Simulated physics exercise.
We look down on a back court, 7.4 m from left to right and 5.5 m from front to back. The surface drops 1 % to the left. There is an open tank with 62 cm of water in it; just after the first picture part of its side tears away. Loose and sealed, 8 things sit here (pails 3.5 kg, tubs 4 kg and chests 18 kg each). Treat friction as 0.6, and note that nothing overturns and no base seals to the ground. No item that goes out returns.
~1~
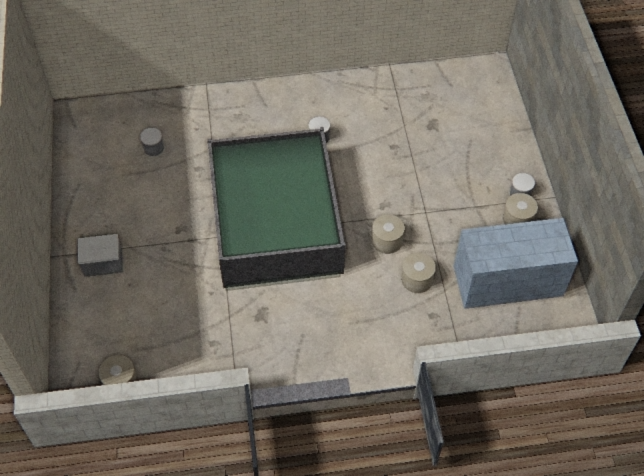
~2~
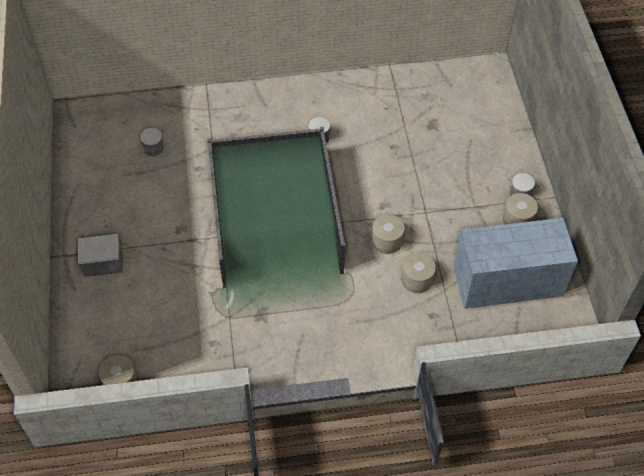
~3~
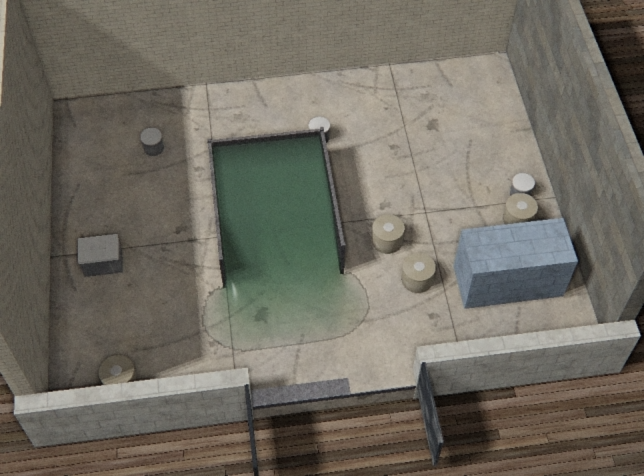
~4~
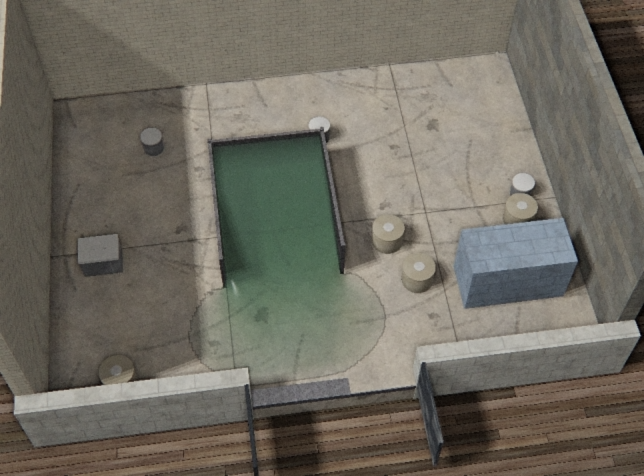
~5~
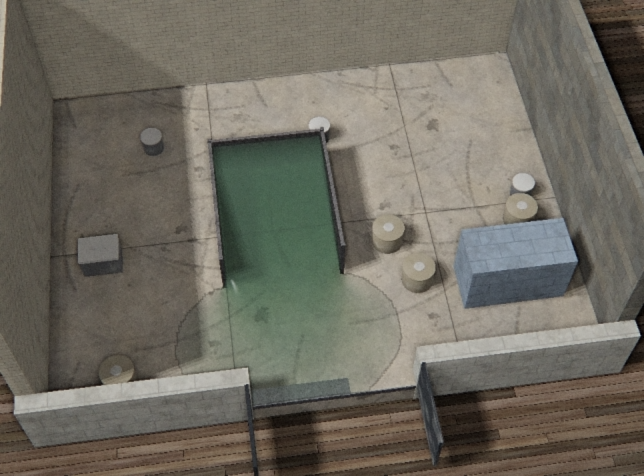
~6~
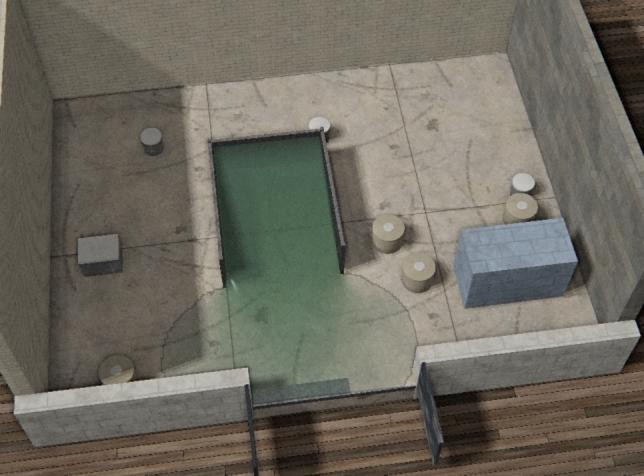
In a walled back court, the near side of a dark tank of green water gave way, and the water spread across the floor to the doorway while the tubs and boxes stayed put.
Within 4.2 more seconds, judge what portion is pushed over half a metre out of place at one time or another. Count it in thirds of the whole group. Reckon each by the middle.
The count shifted never gets to a third.
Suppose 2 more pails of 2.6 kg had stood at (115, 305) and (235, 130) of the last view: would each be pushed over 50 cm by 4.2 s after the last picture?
Respectively: Tops it; doesn't reach it.
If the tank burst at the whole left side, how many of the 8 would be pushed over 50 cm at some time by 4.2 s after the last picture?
Then it comes to 5 of them.
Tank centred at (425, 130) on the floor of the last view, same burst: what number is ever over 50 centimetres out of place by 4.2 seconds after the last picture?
The answer would then be 5.
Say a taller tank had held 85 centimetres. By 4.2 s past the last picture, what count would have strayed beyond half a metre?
I count 2 of them in that case.
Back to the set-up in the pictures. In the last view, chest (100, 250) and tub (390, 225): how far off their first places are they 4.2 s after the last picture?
In turn: 20 cm, 0 cm.
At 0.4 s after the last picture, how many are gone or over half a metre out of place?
0.
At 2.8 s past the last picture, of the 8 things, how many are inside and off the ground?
Count: 1.
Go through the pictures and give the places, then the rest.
The first picture shows a pail at (320, 125) rests on the ground; a tub at (522, 206) rests on the ground; water covers 3.3 m2; 0 of 8 have shifted.
The second picture shows a pail at (320, 125), on the bottom; a tub at (522, 206) rests on the ground; water covers 4.2 m2; 0 of 8 have shifted.
The third picture shows a pail at (320, 125) rests on the ground; a tub at (522, 206) rests on the ground; 5.3 m2 under water; 0 of 8 have shifted.
The fourth picture shows a pail at (320, 125) rests on the ground; a tub at (522, 206) rests on the ground; 6.7 m2 under water; 0 of 8 have shifted.
The fifth picture shows a pail at (320, 125) rests on the ground; a tub at (522, 206) rests on the ground; water covers 8.0 m2; 0 of 8 have shifted.
The sixth picture shows a pail at (320, 125) rests on the ground; a tub at (522, 206) rests on the ground; water covers 8.6 m2; 0 of 8 have shifted.
Then, 0.4 s after the last picture 0 of 8 are over 50 cm from their spots; 0 afloat.
Then, 1.5 s after the last picture 1 of 8 are over 50 cm from their spots; 1 afloat.
Then, 2.8 s after the last picture 1 of 8 are over 50 cm from their spots; 1 afloat.
Then, 4.2 s after the last picture 1 of 8 are over 50 cm from their spots, and 1 have been at some point; 0 afloat.
